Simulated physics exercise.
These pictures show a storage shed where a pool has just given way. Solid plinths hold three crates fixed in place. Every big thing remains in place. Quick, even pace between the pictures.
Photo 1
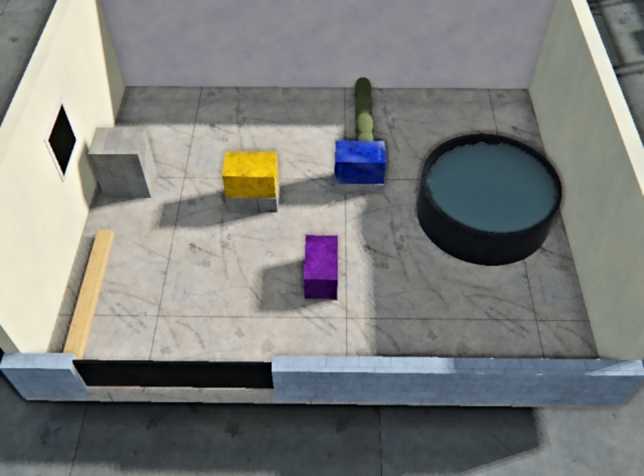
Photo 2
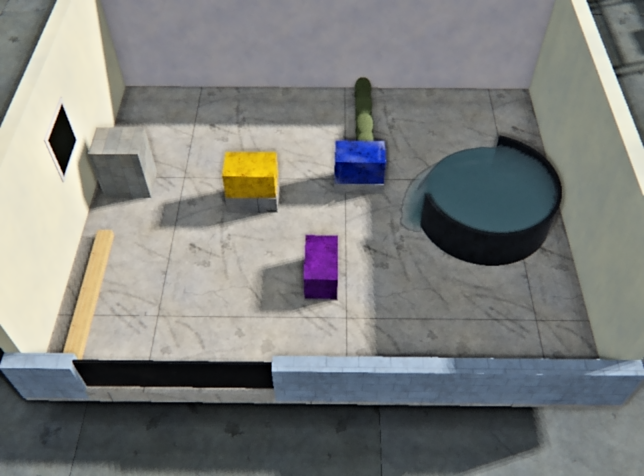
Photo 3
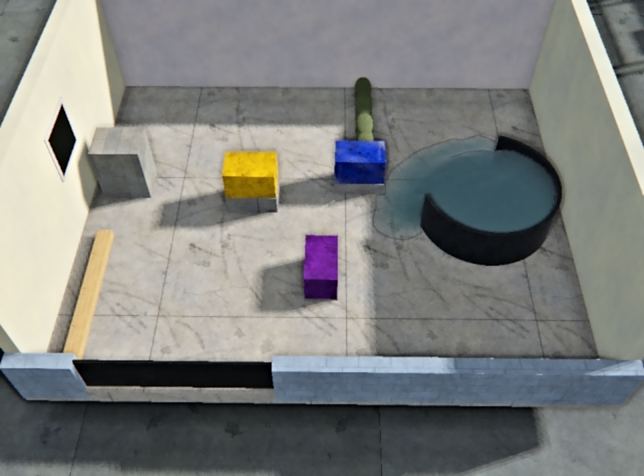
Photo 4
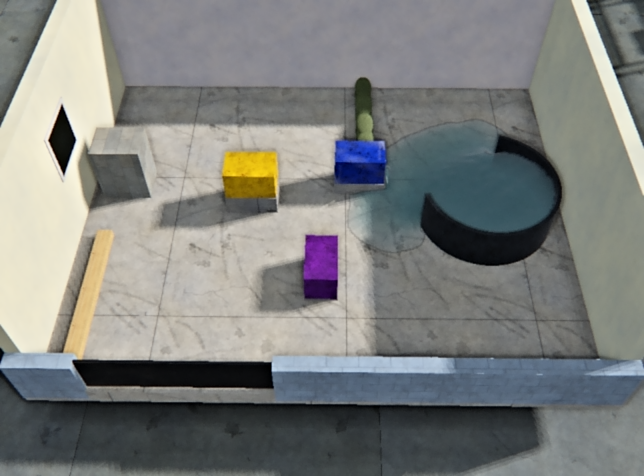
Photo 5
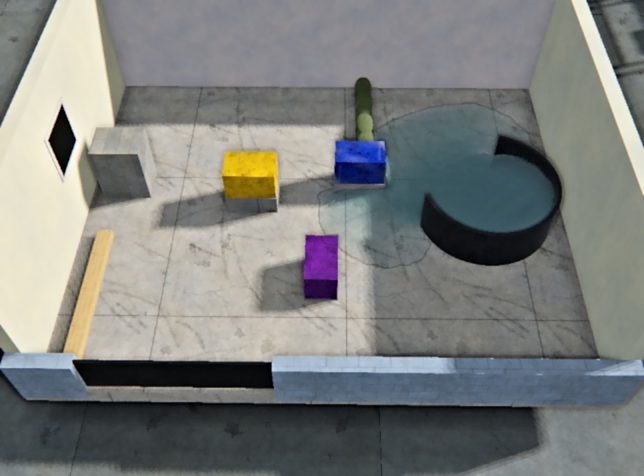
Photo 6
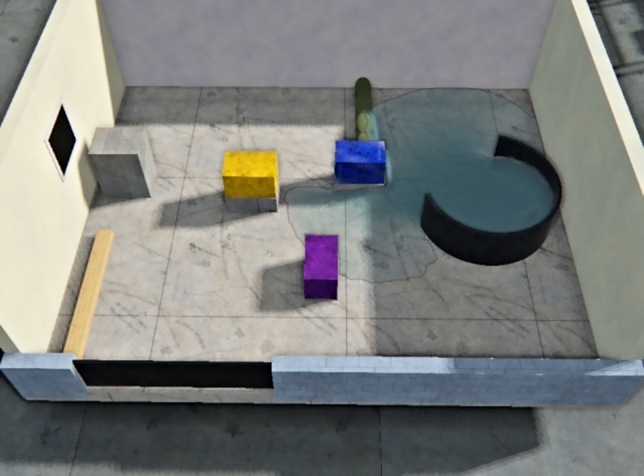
A large round dark pool of still water stands on the right of a storage shed with a grey tiled floor and pale walls, seen from above. A blue block with a dark green cylinder behind it, a yellow block, a purple block, a grey block and a wooden plank lie to its left. The pool's far left side opens, and water spreads across the floor, around the blue block and towards the back wall.
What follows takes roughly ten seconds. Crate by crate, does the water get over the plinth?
As I see it, most likely the yellow crate remains untouched. Most likely the blue crate gets water on it. Most likely the purple crate gets water on it.
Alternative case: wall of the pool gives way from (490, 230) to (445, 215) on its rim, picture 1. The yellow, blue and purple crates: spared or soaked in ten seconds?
The yellow one is not reached; the blue one is not reached; the purple one is reached.
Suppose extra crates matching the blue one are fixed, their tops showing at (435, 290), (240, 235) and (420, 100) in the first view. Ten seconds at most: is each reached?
Stays clear, then stays clear, then is reached.
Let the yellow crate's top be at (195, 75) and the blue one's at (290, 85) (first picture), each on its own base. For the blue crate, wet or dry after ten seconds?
Well, the blue one is left untouched in the end.
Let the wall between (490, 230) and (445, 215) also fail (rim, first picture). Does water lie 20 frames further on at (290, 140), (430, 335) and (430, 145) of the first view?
Order as asked: Untouched, swamped, untouched.
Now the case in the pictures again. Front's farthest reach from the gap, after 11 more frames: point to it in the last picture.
Near (113, 277).
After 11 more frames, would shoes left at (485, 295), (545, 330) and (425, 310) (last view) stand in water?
Result by point, in sequence: Unwetted, then unwetted, then unwetted.
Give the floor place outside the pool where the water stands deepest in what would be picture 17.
Look near (375, 94).
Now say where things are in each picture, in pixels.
In the first picture, still water in the pool at (490, 185).
In the second picture, the front is at a hidden place, out from the gap on the pool's far side.
In the third picture, the front is at (389, 232), out from the gap on the pool's far side.
In the fourth picture, water pours out on the pool's far side and has run to (358, 232).
In the fifth picture, the front is at a hidden place, out from the gap on the pool's far side.
In the sixth picture, the front is at (470, 89), out from the gap on the pool's far side.
A moment on, water covers 30 % of the floor; the yellow crate water round its plinth, the blue crate water round its plinth, the purple crate water round its plinth.
Next, water covers 40 % of the floor; the yellow crate water round its plinth, the blue crate water round its plinth, the purple crate water round its plinth.
Then, water covers 55 % of the floor; the yellow crate water round its plinth, the blue crate water round its plinth, the purple crate water round its plinth.
Later, water covers 80 % of the floor; the yellow crate water round its plinth, the blue crate water round its plinth, the purple crate water round its plinth.
In the end, water covers 90 % of the floor; the yellow crate stayed above the water, the blue crate was topped, the purple crate was topped.
